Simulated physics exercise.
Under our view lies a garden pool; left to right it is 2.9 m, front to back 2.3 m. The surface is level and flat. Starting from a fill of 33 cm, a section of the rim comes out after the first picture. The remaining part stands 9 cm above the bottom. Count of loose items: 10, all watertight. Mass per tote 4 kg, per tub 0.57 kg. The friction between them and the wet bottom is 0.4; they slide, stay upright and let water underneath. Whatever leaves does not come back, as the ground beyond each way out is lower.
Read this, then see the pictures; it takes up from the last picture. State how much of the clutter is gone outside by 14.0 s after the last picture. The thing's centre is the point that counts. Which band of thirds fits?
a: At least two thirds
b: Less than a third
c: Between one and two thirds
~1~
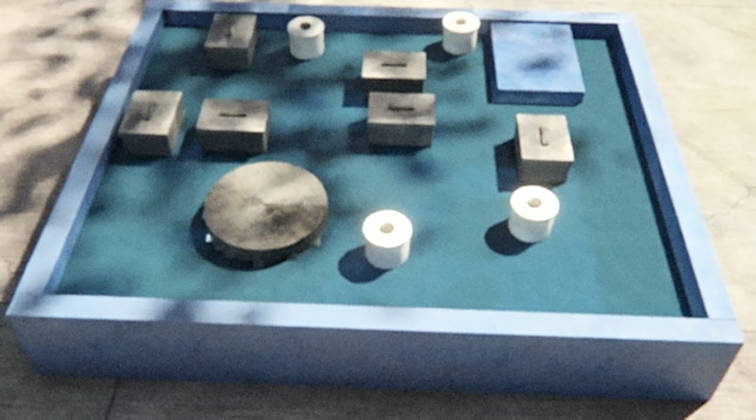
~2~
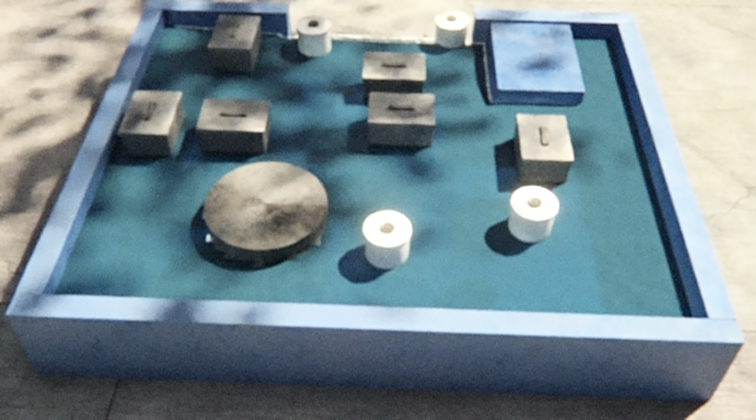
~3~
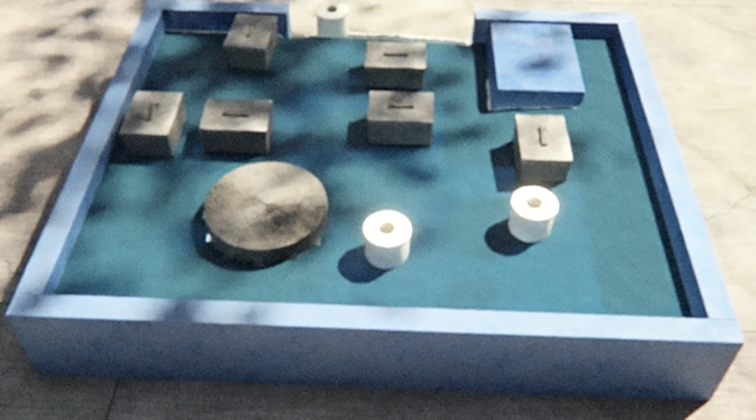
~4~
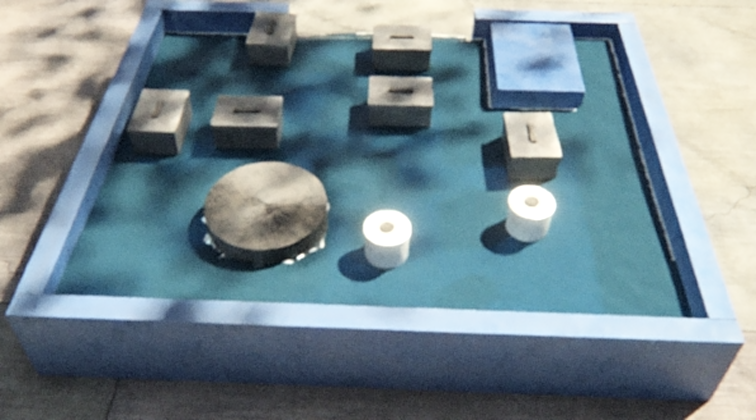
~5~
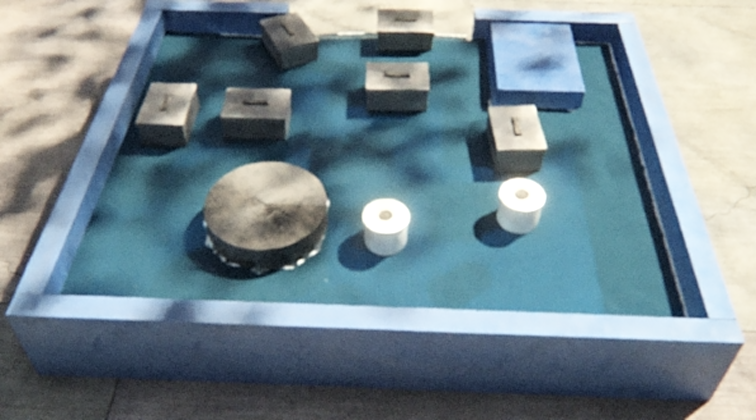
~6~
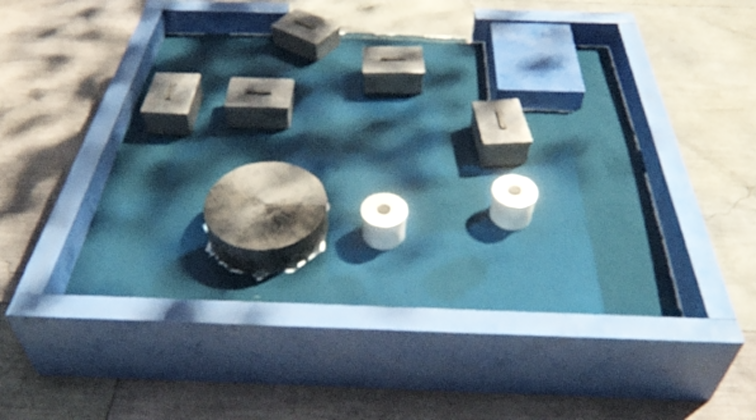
Answer: A.
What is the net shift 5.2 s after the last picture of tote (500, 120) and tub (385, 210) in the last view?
Washed out, 60 cm.
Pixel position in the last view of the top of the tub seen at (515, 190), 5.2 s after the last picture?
Estimated top position: Near (456, 159).
Then, 1.2 s after the last picture 5 of 10 are out; 5 afloat.
Then, 5.2 s after the last picture 7 of 10 are out; 3 afloat.
Then, 10.0 s after the last picture 7 of 10 are out; 3 afloat.
Then, 14.0 s after the last picture 8 of 10 are out; 2 afloat.
